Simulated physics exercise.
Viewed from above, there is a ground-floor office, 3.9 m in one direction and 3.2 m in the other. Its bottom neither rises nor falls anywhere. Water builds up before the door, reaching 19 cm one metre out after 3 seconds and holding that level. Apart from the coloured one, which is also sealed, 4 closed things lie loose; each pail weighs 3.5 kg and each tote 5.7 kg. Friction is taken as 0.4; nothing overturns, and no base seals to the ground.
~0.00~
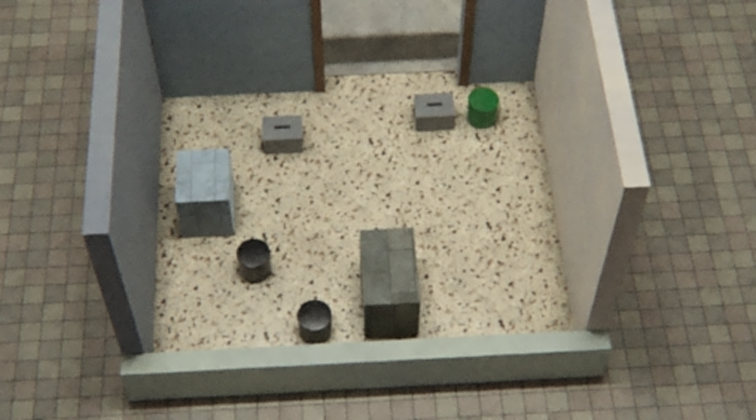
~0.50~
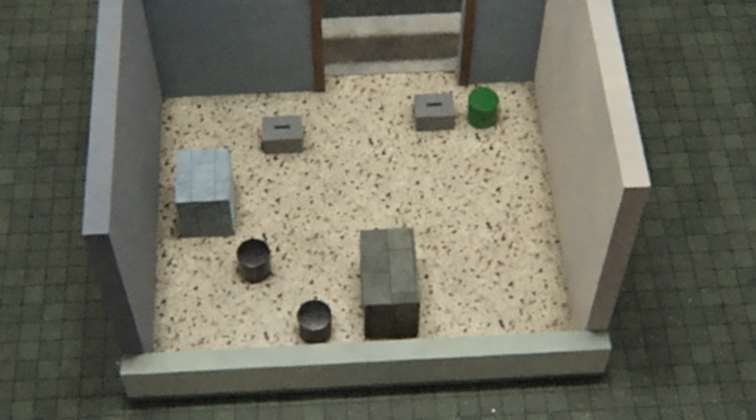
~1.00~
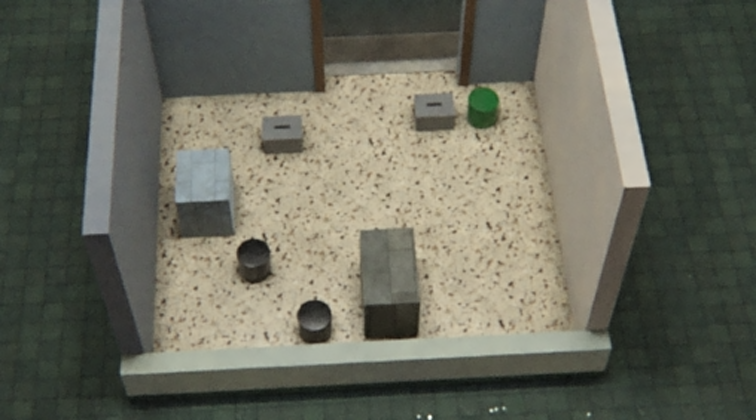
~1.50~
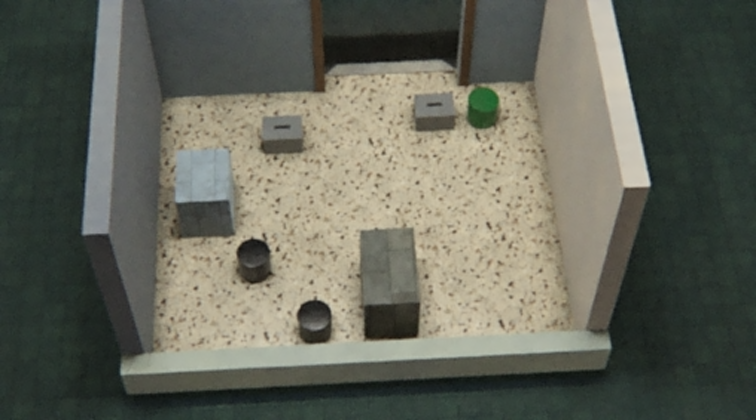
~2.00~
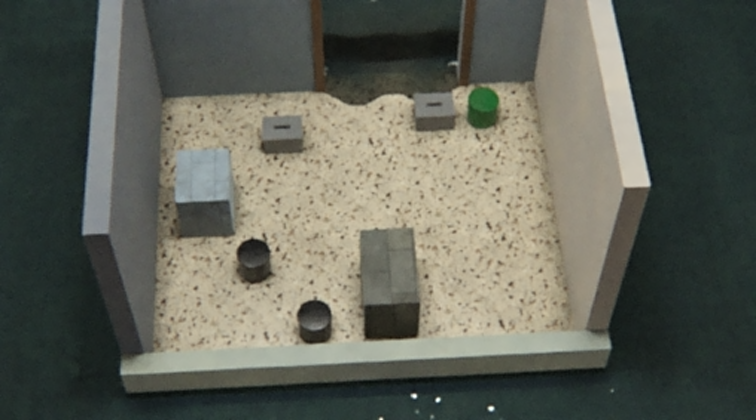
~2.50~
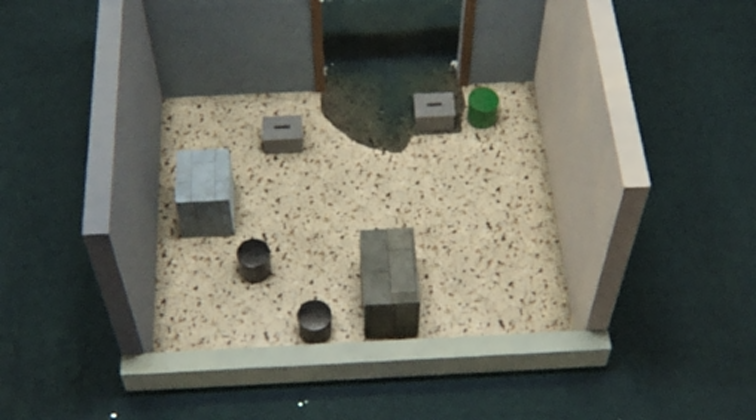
Dark water rises outside a small room and starts spreading in through the doorway.
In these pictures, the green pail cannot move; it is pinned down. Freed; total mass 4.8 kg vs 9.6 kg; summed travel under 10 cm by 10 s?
Watching this, only the bigger ballast does the job.
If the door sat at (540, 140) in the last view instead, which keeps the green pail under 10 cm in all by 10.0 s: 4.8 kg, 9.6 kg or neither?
That way, neither mass suffices.
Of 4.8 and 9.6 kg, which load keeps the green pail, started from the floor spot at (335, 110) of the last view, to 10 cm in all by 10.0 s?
No load works.
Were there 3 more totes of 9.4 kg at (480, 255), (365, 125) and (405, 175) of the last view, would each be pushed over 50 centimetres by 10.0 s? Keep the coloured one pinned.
First: Beyond the limit; second: Beyond the limit; third: Beyond the limit.
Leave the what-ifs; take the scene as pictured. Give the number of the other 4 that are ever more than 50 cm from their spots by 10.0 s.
I count 3.
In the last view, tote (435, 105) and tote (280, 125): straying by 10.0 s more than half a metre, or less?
Respectively: Threshold exceeded and threshold not reached.
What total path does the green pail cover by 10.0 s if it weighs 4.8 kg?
30 cm in all.
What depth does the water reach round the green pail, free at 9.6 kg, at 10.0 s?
About 9 cm.
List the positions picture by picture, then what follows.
The green pail at (484, 99) rests on the ground; water covers 0.0 m2; 0 of 5 have shifted, in the first frame.
The green pail at (484, 99), on the bottom; water covers 0.0 m2; 0 of 5 have shifted, in the second frame.
The green pail at (484, 99) rests on the ground; water covers 0.0 m2; 0 of 5 have shifted, in the third frame.
The green pail at (484, 99) rests on the ground; 0.0 m2 under water; 0 of 5 have shifted, in the fourth frame.
The green pail at (484, 99), on the bottom; 0.1 m2 under water; 0 of 5 have shifted, in the fifth frame.
The green pail at (484, 99) rests on the ground; 0.8 m2 under water; 0 of 5 have shifted, in the sixth frame.
After 3.5 s the green pail would be 0 cm from its start with 4.8 kg and 0 cm from its start with 9.6 kg; 3 cm of water round it then.
After 4.5 s the green pail would be 6 cm from its start with 4.8 kg and 0 cm from its start with 9.6 kg; 4 cm of water round it then.
After 7.0 s the green pail would be 11 cm from its start with 4.8 kg and 0 cm from its start with 9.6 kg; 5 cm of water round it then.
After 10.0 s the green pail would be 13 cm from its start with 4.8 kg and 0 cm from its start with 9.6 kg; 9 cm of water round it then.
